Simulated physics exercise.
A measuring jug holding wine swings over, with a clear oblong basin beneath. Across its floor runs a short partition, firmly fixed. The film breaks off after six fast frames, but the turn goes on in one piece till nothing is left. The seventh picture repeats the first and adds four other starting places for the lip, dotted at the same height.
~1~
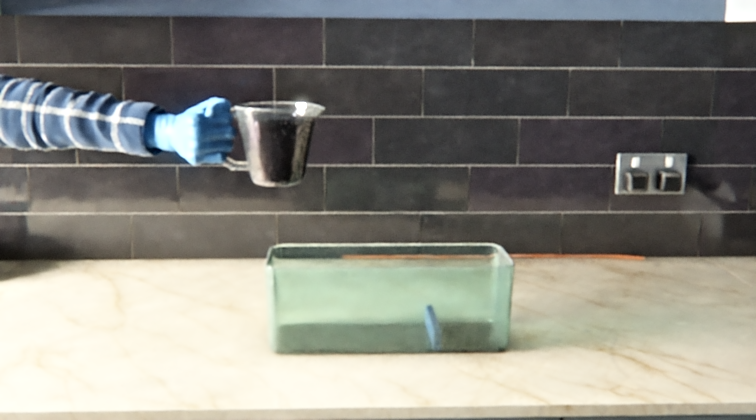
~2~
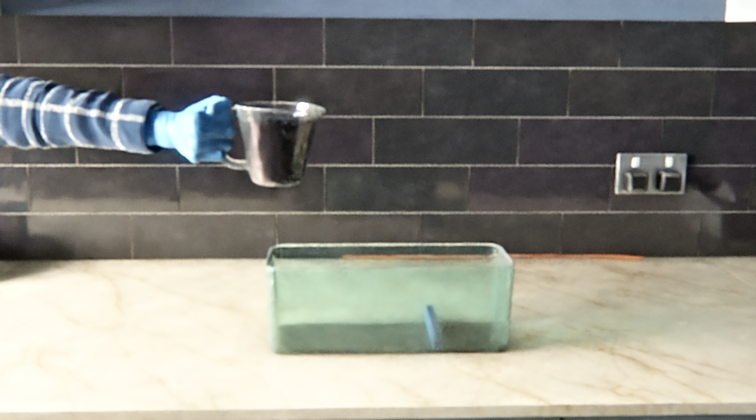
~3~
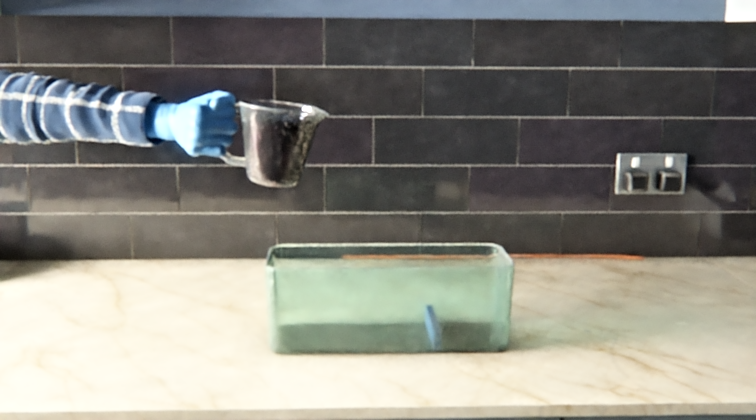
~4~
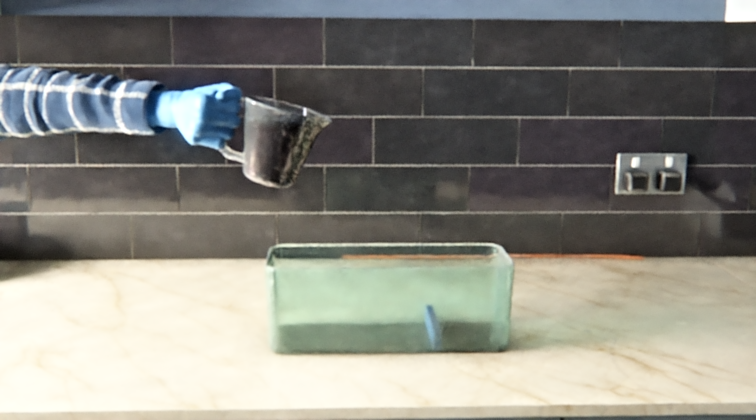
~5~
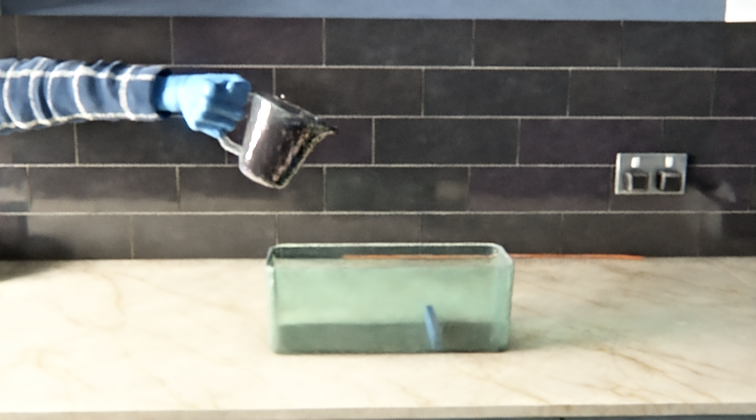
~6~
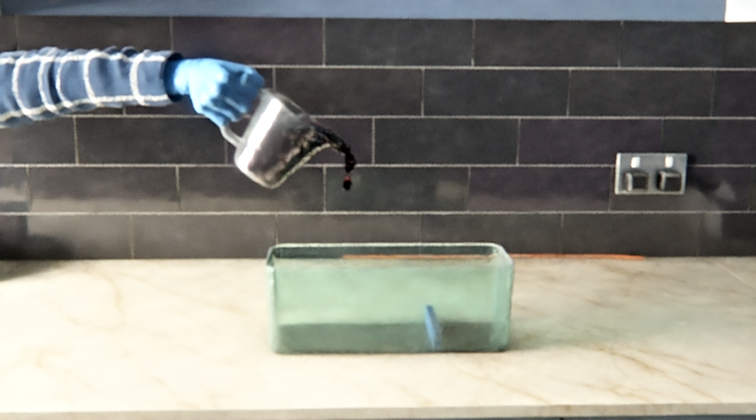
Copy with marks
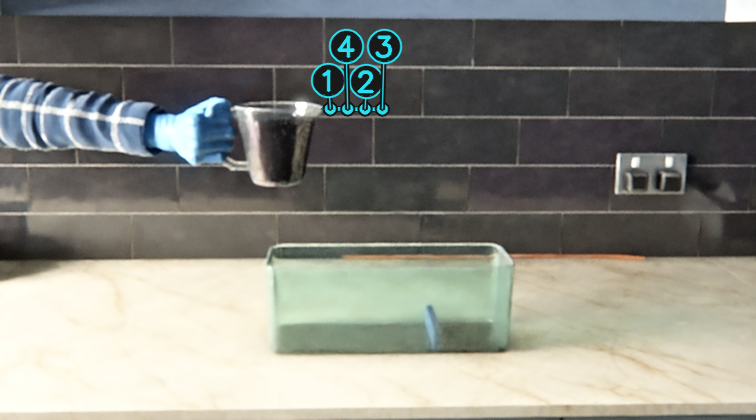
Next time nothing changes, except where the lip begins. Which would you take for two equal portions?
Dot 3 does it best.
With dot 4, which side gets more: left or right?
The left one.
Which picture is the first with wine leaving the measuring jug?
Picture 5.
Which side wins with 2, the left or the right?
The left one.
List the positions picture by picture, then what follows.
The first picture shows upright, lip at (323, 108); basin from (269, 352) to (508, 349); top of the wall at (433, 318); nothing has left yet.
The second picture shows upright, lip at (324, 110); nothing has left yet.
The third picture shows tipped about 7°, lip at (327, 114); nothing has left yet.
The fourth picture shows tipped about 15°, lip at (331, 121); nothing has left yet.
The fifth picture shows tipped about 25°, lip at (334, 131); wine is over the lip, down to (334, 131).
The sixth picture shows tipped about 37°, lip at (335, 144); wine is over the lip, down to (346, 187).
In cyan, 1 at (330, 108); 2 at (365, 109); 3 at (382, 109); 4 at (347, 108).
For dot 1, about 79 % ends left of the wall and 20 % right of it.
For dot 2, about 74 % ends left of the wall and 23 % right of it.
For dot 3, about 47 % ends left of the wall and 51 % right of it.
For dot 4, about 87 % ends left of the wall and 12 % right of it.
